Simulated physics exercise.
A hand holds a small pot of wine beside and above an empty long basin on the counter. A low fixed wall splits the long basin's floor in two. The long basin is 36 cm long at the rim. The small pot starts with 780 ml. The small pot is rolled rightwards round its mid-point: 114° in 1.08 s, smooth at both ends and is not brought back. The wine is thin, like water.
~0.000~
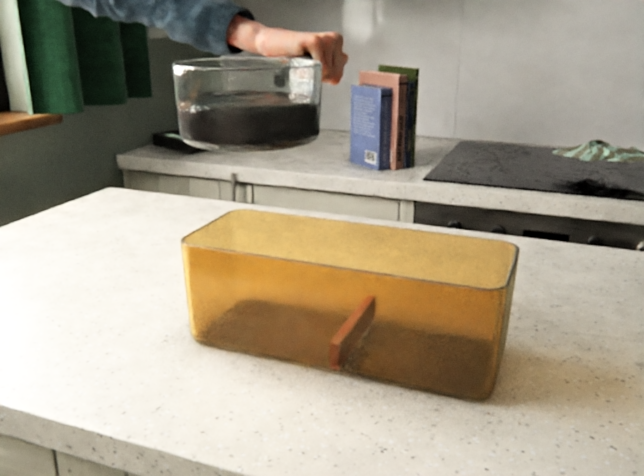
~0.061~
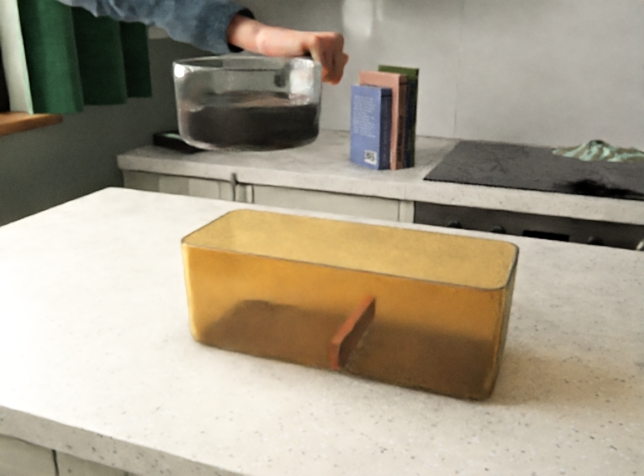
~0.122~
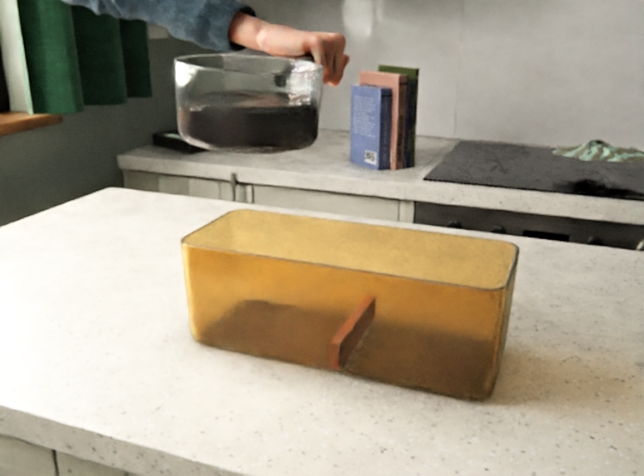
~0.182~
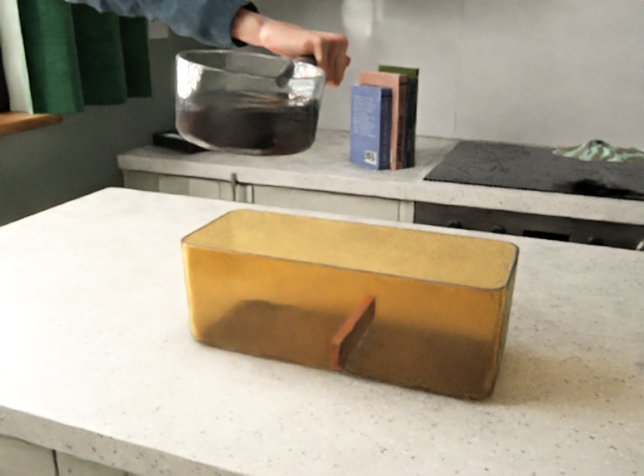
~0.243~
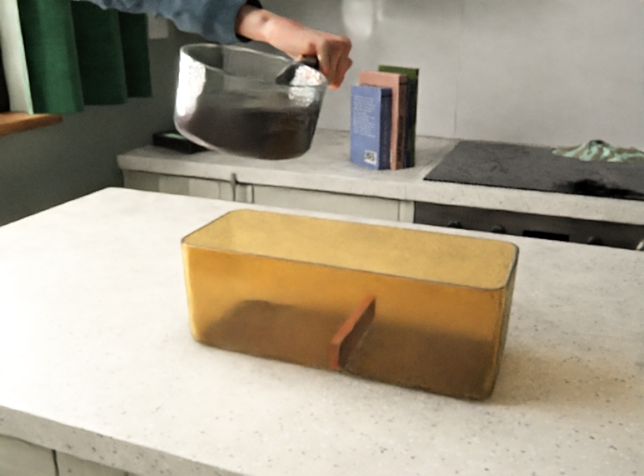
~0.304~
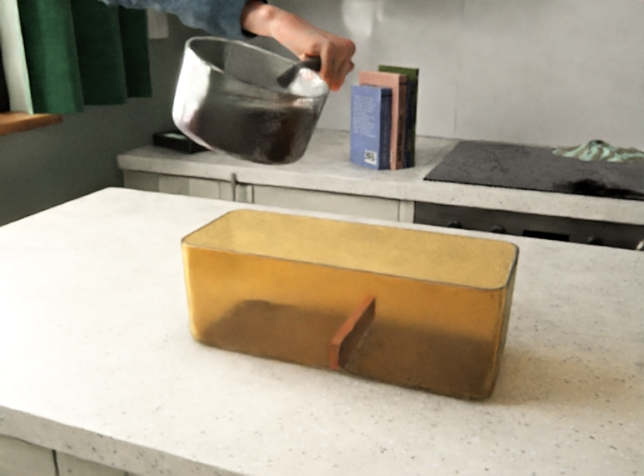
A hand gradually tilts a clear pot of dark liquid rightwards above a long amber basin.
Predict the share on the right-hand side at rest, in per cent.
Roughly 50 per cent is past the wall.
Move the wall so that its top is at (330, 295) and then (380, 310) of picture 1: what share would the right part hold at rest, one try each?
First 75, then 15 per cent.
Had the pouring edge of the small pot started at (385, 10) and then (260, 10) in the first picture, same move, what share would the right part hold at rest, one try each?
First 90, then 10 per cent.
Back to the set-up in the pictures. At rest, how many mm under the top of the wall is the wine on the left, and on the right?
Left about 18 mm, right about 14 mm.
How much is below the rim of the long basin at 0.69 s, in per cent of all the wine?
About 14 per cent.
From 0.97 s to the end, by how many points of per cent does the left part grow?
Near 14 in a hundred.
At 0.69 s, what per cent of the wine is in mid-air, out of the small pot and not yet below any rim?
About 36 per cent.
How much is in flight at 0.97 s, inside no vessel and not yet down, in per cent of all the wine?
Some 10 per cent.
After 0.69 s the tilt is 81° and 50 per cent is still to pour, 2 is left of the wall and 11 right of it.
After 0.97 s the tilt is 111° and 8 per cent is still to pour, 34 is left of the wall and 49 right of it.
After 1.26 s the tilt is 114° and 0 per cent is still to pour, 49 is left of the wall and 50 right of it.
After 1.58 s the tilt is 114° and 0 per cent is still to pour, 49 is left of the wall and 50 right of it.
In the end 49 per cent lies left of the wall, 50 right of it and 1 outside.
